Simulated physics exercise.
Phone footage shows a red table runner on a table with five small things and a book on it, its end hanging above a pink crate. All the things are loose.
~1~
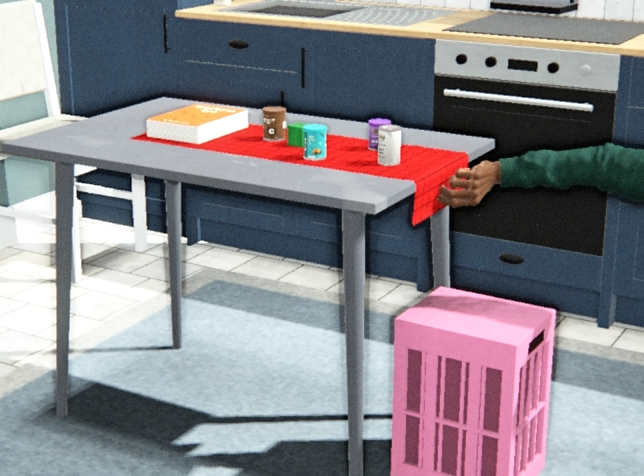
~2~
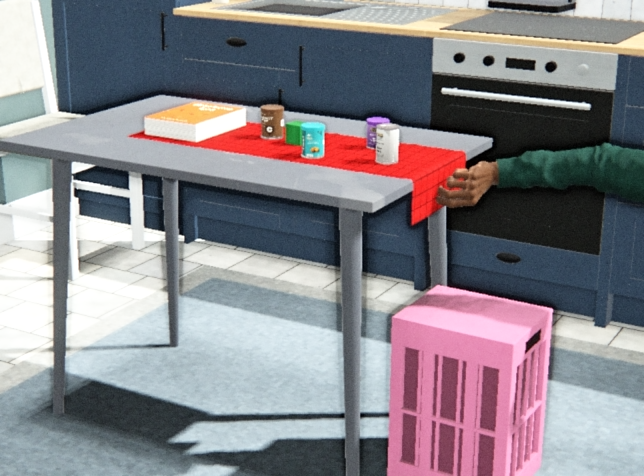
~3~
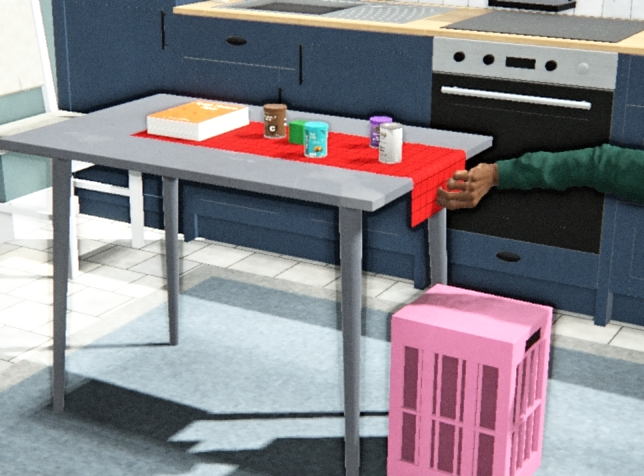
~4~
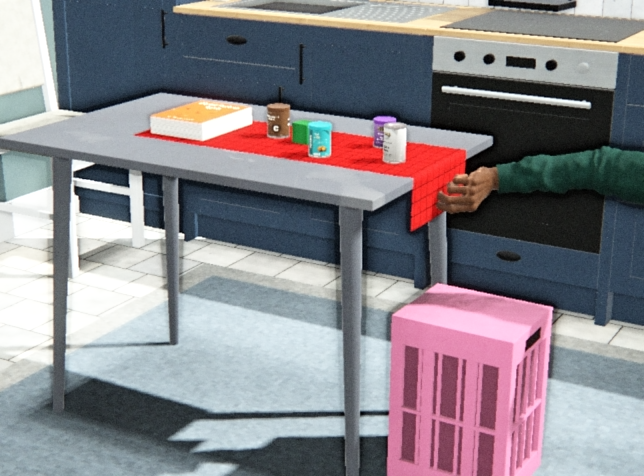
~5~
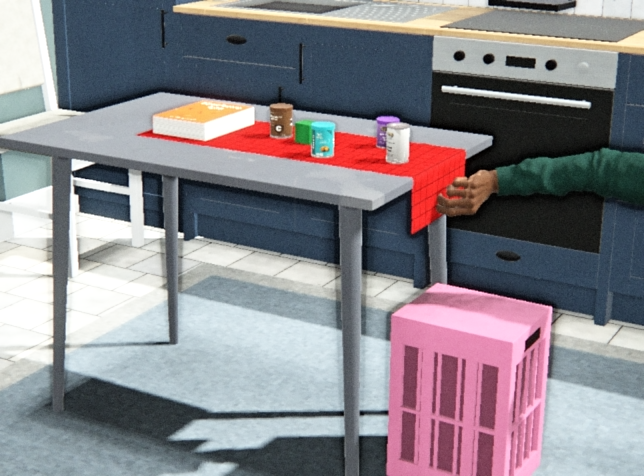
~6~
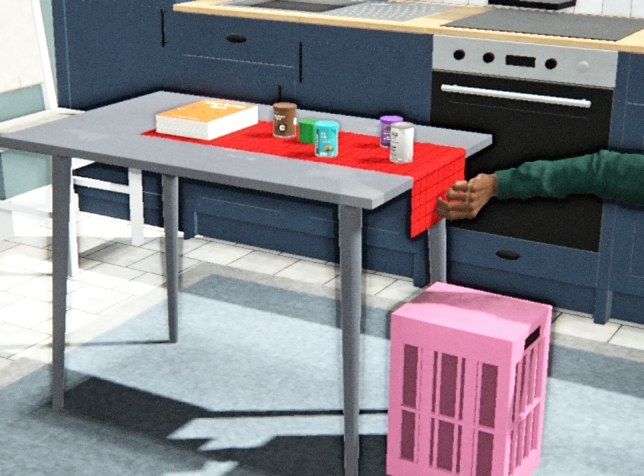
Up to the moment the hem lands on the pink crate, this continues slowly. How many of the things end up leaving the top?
Two.
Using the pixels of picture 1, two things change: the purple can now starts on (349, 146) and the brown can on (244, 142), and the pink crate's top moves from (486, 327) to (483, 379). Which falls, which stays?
Outcome for the purple can: It is lost. Outcome for the brown can: It stays.
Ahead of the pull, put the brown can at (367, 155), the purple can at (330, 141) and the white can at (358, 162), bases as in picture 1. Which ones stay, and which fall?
The brown can falls, the purple can holds on, the white can is carried off.
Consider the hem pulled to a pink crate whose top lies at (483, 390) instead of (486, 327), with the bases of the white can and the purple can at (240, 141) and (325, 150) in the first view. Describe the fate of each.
Outcome: White can keeps its perch; purple can is gone.
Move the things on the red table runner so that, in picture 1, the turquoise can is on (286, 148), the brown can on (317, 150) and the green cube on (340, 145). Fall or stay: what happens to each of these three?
First the turquoise can: It is still up there. Next the brown can: It is still up there. Last the green cube: It is still up there.
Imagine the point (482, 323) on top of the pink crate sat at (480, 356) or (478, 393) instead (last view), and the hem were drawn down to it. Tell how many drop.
Counting them gives 3 and 4.
Early on, hem near (438, 265); white can gone.
Midway, hem on the crate; white can and purple can gone.
Finally, hem on the crate; white can and purple can gone. It carries off two.
